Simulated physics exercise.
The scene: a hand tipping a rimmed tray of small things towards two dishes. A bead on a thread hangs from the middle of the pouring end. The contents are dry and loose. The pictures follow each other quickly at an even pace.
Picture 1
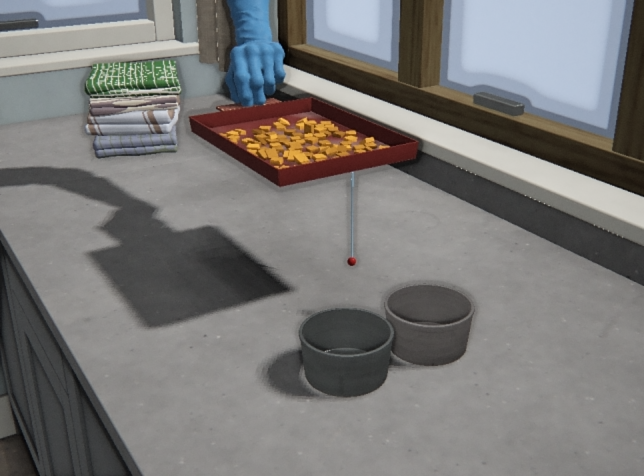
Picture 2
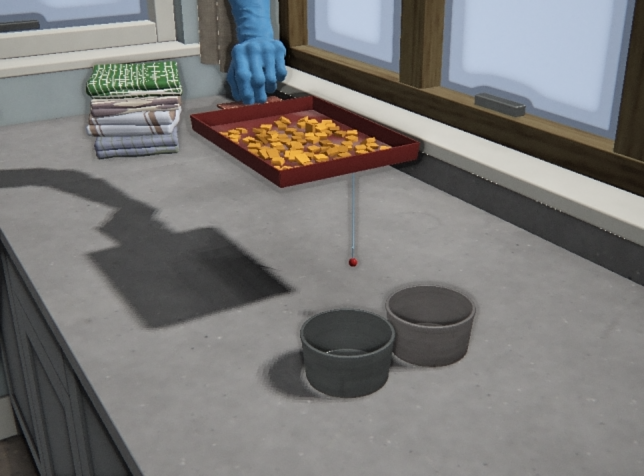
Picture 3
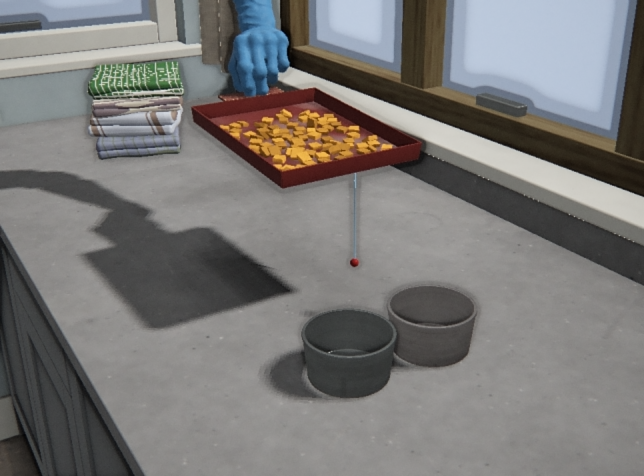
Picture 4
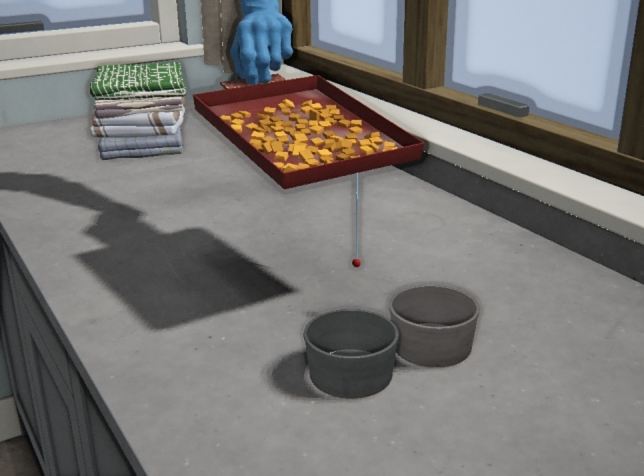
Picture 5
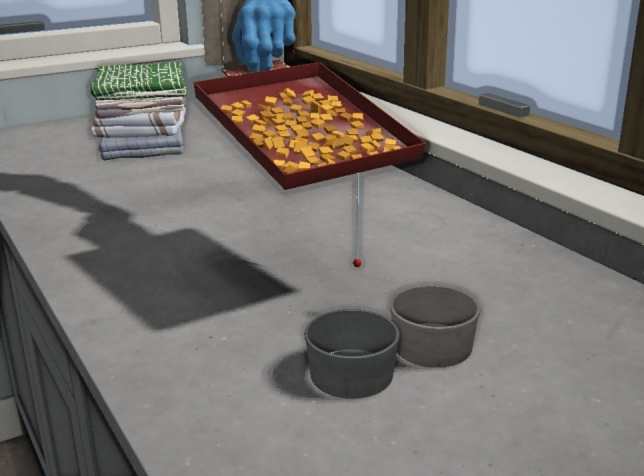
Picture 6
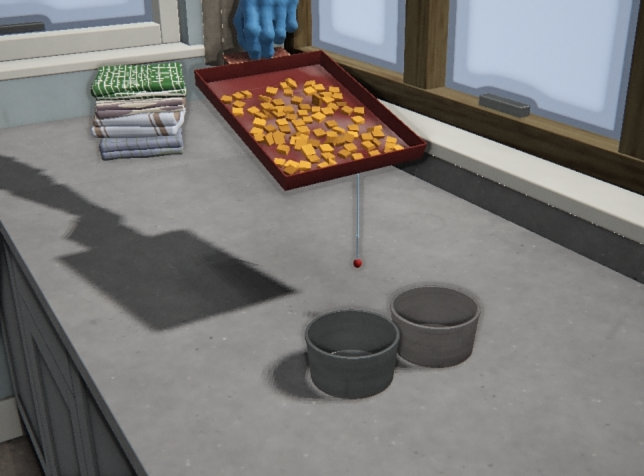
A grey countertop beside wood-framed windows is seen from above at an angle, the view staying essentially still. A blue hand holds a red rimmed tray of small orange pieces near a stack of folded cloths at left, with a red bead hanging below the tray and two dark round dishes in front. The hand gradually raises the tray's far end, steepening its slant, while the dishes stay put.
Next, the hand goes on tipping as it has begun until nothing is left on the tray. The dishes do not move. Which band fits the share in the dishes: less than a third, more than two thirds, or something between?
Caught overall: Less than a third.
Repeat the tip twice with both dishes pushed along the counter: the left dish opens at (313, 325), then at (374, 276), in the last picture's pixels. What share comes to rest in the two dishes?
About 70 and 10 per cent.
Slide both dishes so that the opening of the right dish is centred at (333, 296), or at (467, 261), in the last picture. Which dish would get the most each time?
At the first place the right-hand dish, at the second the left dish.
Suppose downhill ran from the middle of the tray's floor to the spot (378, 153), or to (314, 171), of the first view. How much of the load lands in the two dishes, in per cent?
Roughly 0 per cent, and 10 per cent.
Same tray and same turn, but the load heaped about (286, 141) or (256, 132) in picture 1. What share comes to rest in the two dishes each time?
The first gives 20 %, the second 20 %.
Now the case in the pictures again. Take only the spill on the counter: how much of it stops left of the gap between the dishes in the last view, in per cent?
Some 90 per cent.
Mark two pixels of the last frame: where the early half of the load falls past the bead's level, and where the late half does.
Early half (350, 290), late half (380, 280).
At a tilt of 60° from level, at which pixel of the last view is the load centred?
Close to (339, 133).
Soon, tray tipped steeply; all on the tray.
A while on, tray tipped right over; nearly all on the tray; a stray few in the left dish; a stray few in the right dish; a small part outside both.
Towards the end, tray tipped past a quarter turn; a small part in the left dish; a small part in the right dish; most outside both.
Finally, tray tipped past a quarter turn; a small part in the left dish; a small part in the right dish; most outside both.
